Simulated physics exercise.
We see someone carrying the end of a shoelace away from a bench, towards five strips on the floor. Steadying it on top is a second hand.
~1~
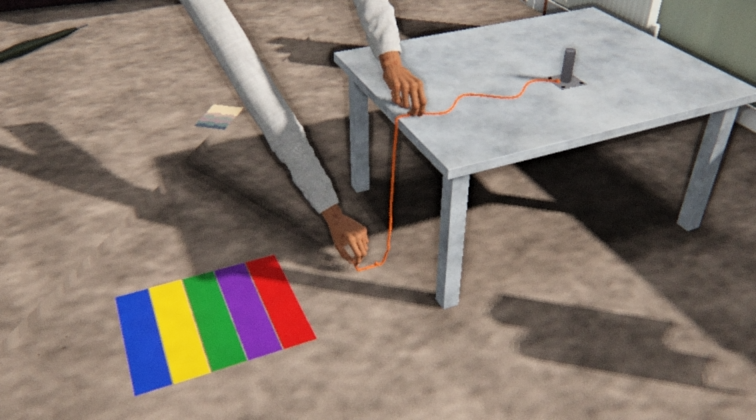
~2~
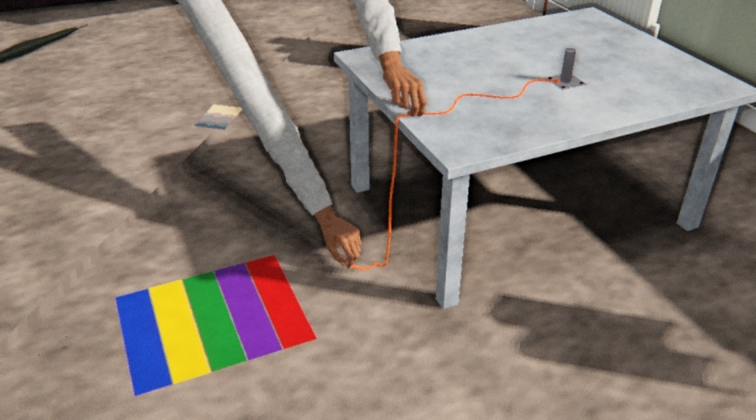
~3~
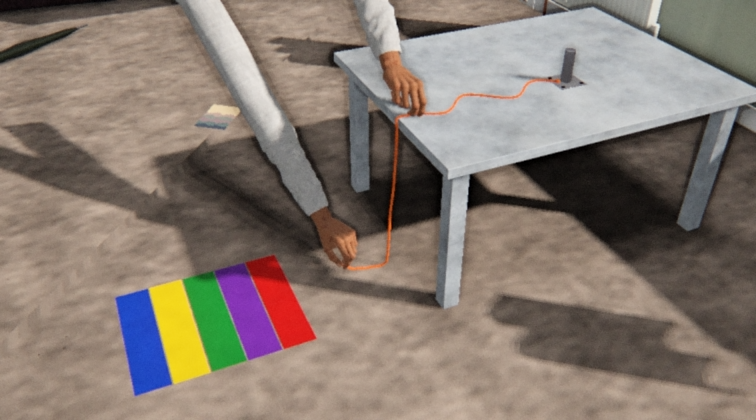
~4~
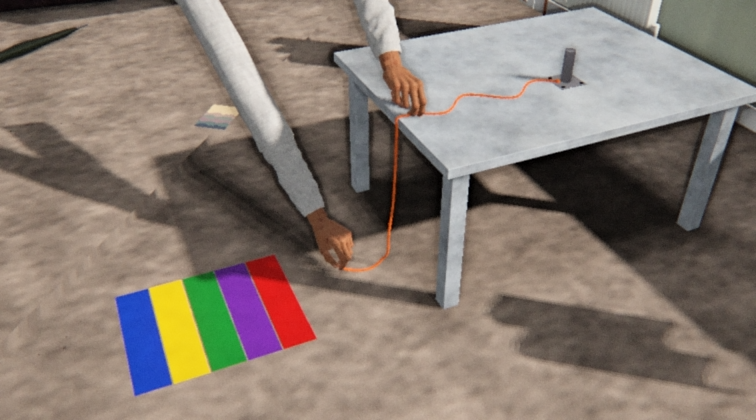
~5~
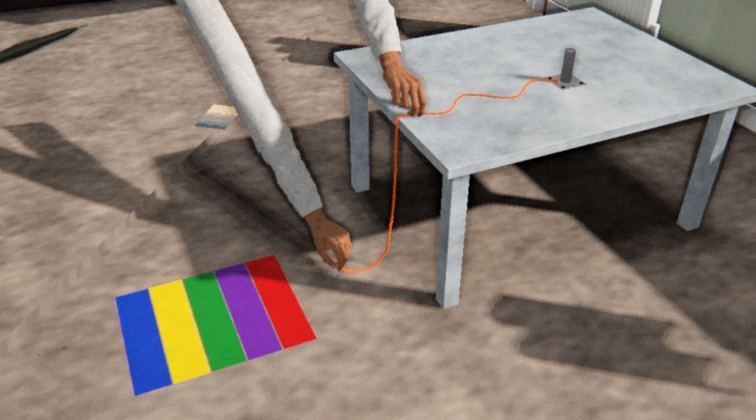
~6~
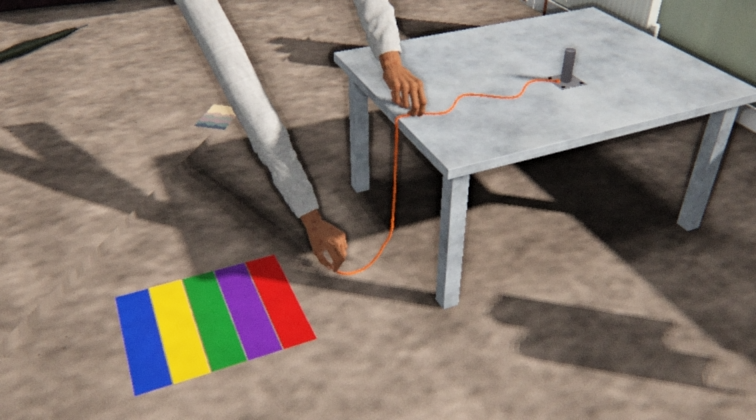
A hand slowly drawing the end of an orange lace slightly left near coloured strips, another hand resting at the table edge.
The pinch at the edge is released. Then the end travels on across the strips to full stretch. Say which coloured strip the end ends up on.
It ends up on the green strip.
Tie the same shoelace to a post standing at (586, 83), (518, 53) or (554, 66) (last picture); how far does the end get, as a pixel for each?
First (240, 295), then (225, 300), and last (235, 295).
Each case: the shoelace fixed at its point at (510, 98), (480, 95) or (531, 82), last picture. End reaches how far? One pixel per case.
In that order: (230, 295), (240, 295) and (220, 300).
Soon after, end near (278, 284); over red.
Then, end near (239, 295); over purple.
At full stretch, end near (215, 301); over green. The green one.
